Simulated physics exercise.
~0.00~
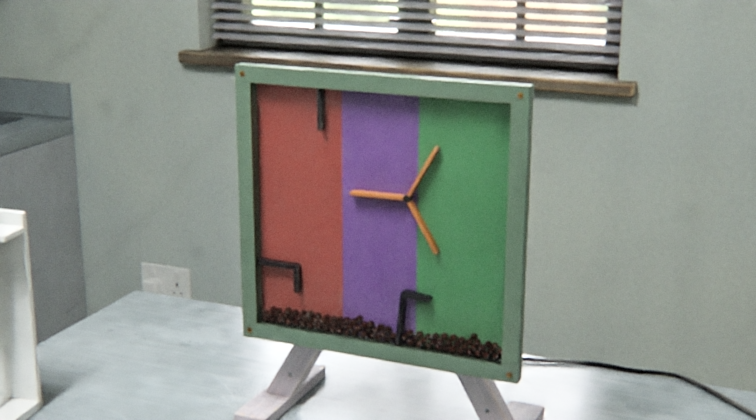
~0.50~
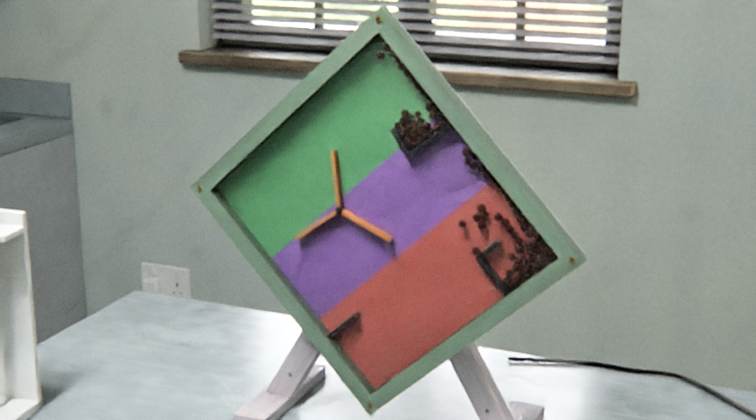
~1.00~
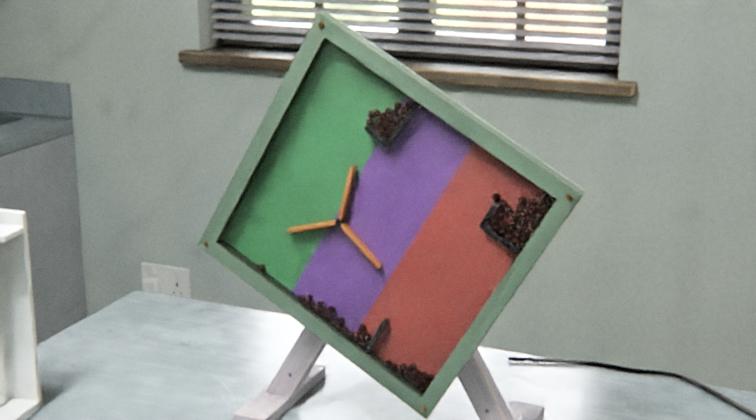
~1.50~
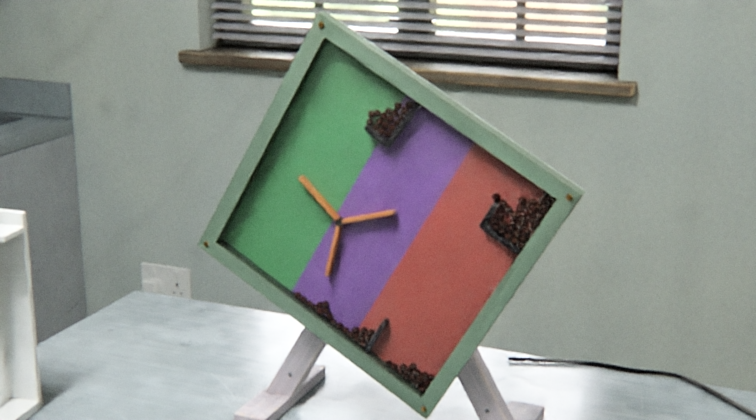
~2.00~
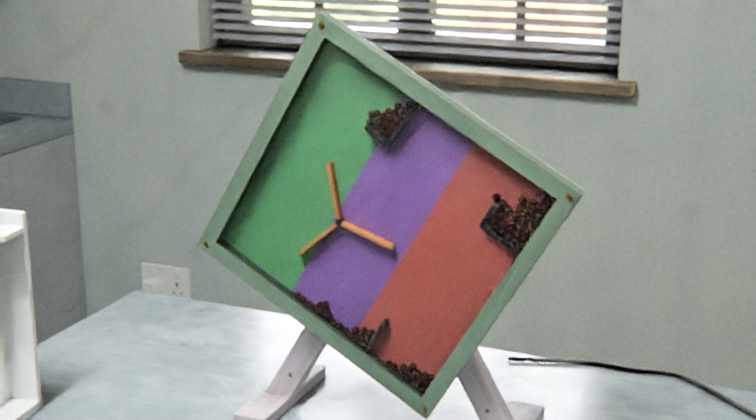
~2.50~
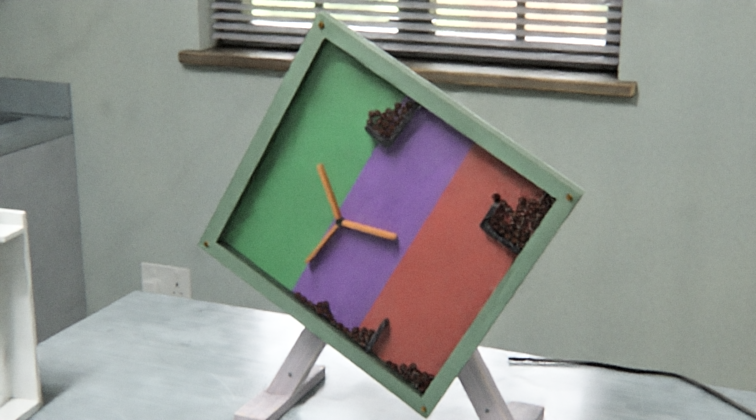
The footage shows a square, green-framed case with red, purple and green strips turning anticlockwise on its stand, tumbling small dark beads inside. It stops tilted while its orange three-armed spinner keeps moving, leaving beads on the black ledges and along the lower edge, mostly over red.
